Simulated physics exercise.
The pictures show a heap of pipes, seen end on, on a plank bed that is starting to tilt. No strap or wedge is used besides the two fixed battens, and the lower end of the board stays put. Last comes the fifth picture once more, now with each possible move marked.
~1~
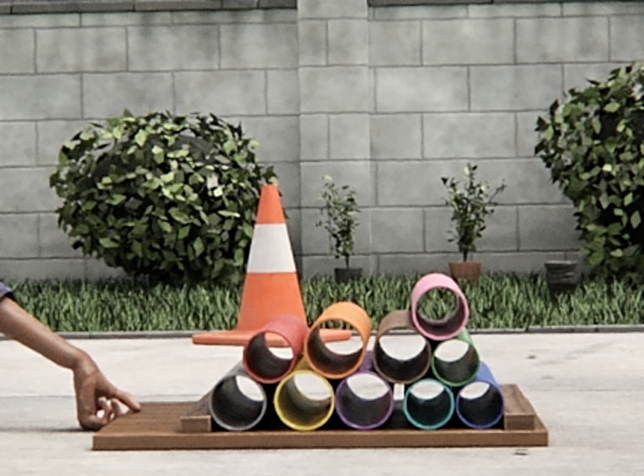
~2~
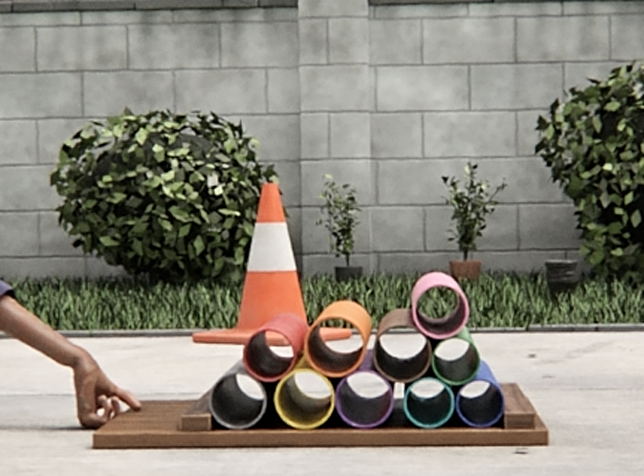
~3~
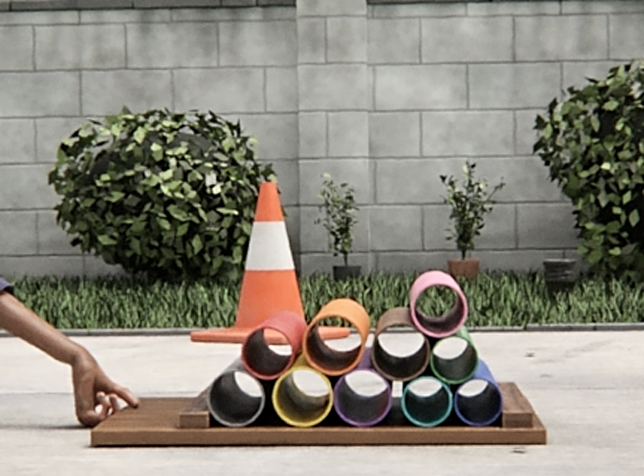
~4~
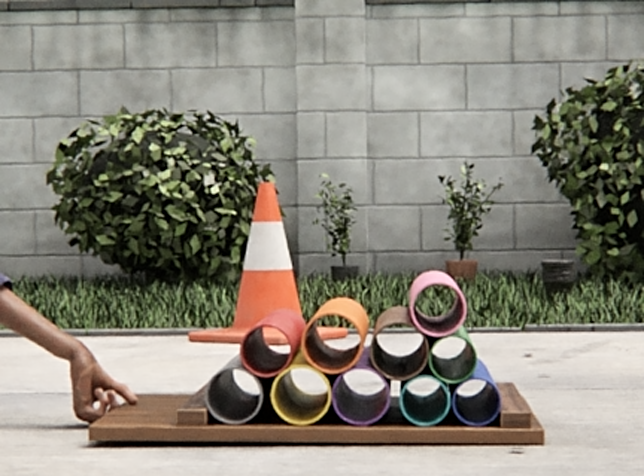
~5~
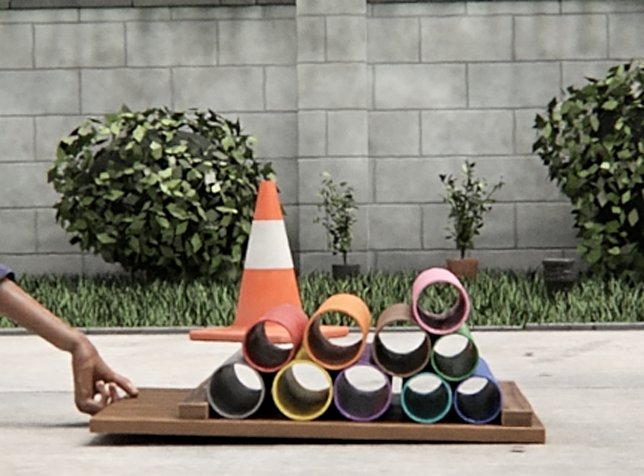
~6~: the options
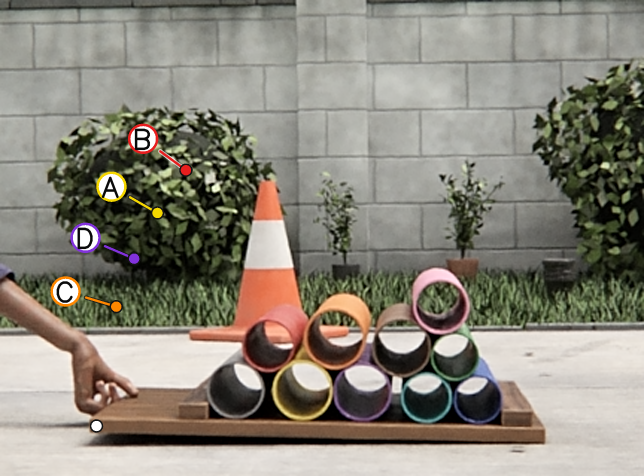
On a paved yard by a block wall, a hand slightly lifting the left end of a board stacked with colourful pipes.
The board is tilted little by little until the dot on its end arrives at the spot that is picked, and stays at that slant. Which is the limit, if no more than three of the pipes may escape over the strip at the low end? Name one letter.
Up to D.
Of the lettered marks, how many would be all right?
The number is two.
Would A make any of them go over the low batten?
Yes.
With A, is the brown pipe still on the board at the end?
No, with A.
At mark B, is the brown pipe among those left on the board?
No.
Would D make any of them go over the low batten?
Yes.
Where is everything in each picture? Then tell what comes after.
The first frame shows green pipe (456, 362); brown pipe (402, 355); pink pipe (440, 312).
The second frame shows pink pipe (441, 311); red pipe (269, 355).
The third frame shows board (324, 410); grey pipe (236, 398); turquoise pipe (427, 402).
The fourth frame shows board (322, 409); grey pipe (234, 396); yellow pipe (301, 395); turquoise pipe (425, 401).
The fifth frame shows board (323, 405); grey pipe (235, 390); yellow pipe (303, 390).
On the marked copy, A at (158, 213); B at (186, 170); C at (116, 307); D at (134, 259); the white dot at (96, 426).
Taking D. A third of the way, board at 15°.
Two thirds of the way, board at 24°.
When it is over, board at 24°, three over the low batten (green, brown, pink).
As for the rest, A four over the low batten (orange, green, brown, pink); B five over the low batten; C two over the low batten (green, pink).
